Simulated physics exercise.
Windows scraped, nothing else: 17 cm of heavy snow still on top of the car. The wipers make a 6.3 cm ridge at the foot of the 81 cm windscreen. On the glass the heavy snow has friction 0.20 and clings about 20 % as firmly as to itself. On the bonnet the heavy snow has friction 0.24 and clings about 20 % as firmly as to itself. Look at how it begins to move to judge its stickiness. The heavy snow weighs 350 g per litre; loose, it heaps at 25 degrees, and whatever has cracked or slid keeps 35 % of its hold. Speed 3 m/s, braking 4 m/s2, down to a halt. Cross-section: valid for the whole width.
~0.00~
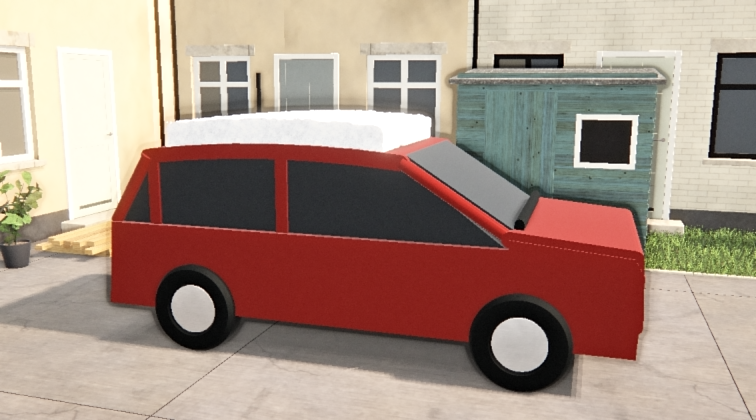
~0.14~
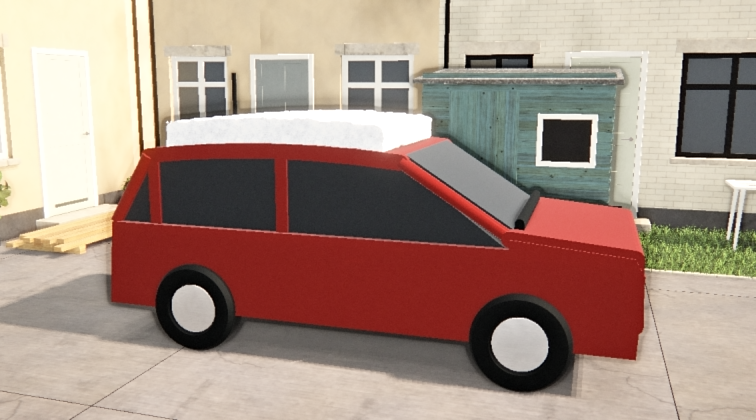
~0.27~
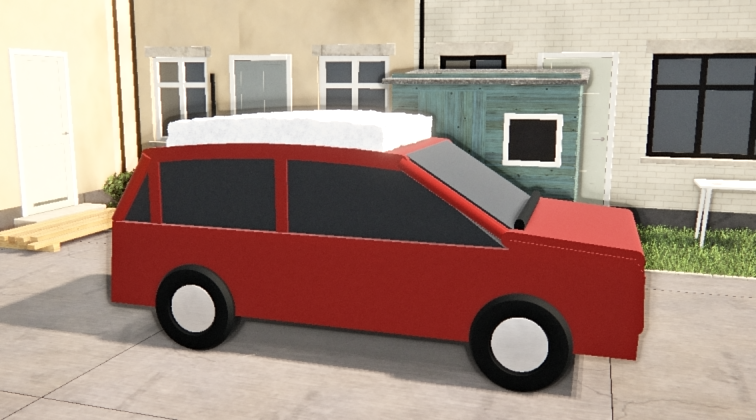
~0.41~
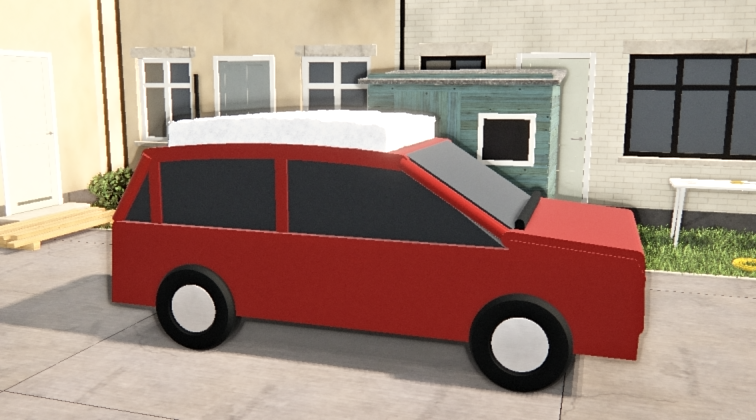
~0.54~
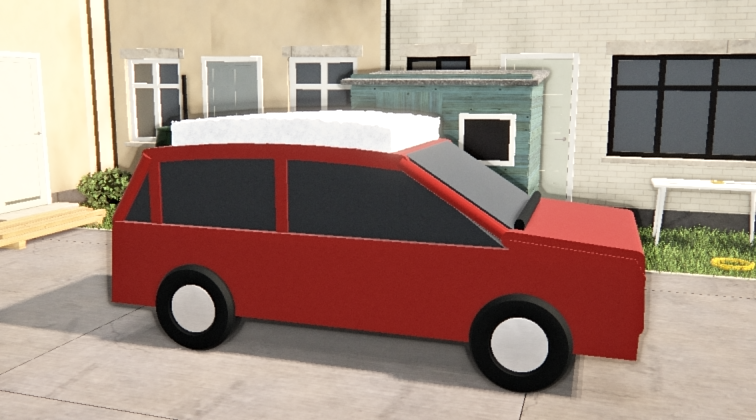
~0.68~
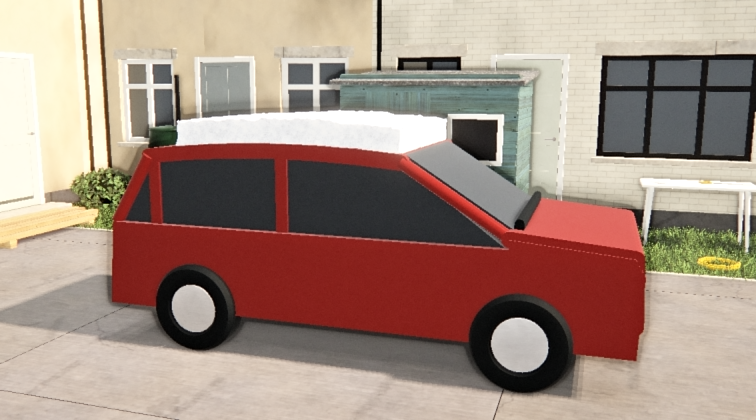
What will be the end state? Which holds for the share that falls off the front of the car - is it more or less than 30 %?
Of the two, less.
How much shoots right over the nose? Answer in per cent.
Near 2 %.
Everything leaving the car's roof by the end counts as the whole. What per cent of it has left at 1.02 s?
The value is close to 70 %.
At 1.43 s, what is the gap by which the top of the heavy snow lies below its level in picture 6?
About 0 centimetres.
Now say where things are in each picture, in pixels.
In the first picture, leading edge of the heavy snow at (383, 140).
In the second picture, leading edge of the heavy snow at (383, 134).
In the third picture, leading edge of the heavy snow at (384, 134), its middle shifted 4 mm.
In the fourth picture, leading edge of the heavy snow at (387, 134), its middle shifted 1.9 cm.
In the fifth picture, leading edge of the heavy snow at (392, 129), its middle shifted 5.0 cm.
In the sixth picture, leading edge of the heavy snow at (401, 130), its middle shifted 10 cm.
After 1.02 s, 87 % of the snow is on the roof, 13 % on the glass, none on the bonnet and none has gone off the nose.
After 1.43 s, 82 % of the snow is on the roof, 12 % on the glass, 6 % on the bonnet and none has gone off the nose.
After 1.84 s, 82 % of the snow is on the roof, 11 % on the glass, 6 % on the bonnet and none has gone off the nose.
After 2.25 s, 82 % of the snow is on the roof, 10 % on the glass, 5 % on the bonnet and 2 % has gone off the nose.
After 2.60 s, at the end, 82 % of the snow is on the roof, 10 % on the glass, 5 % on the bonnet and 2 % has gone off the nose.
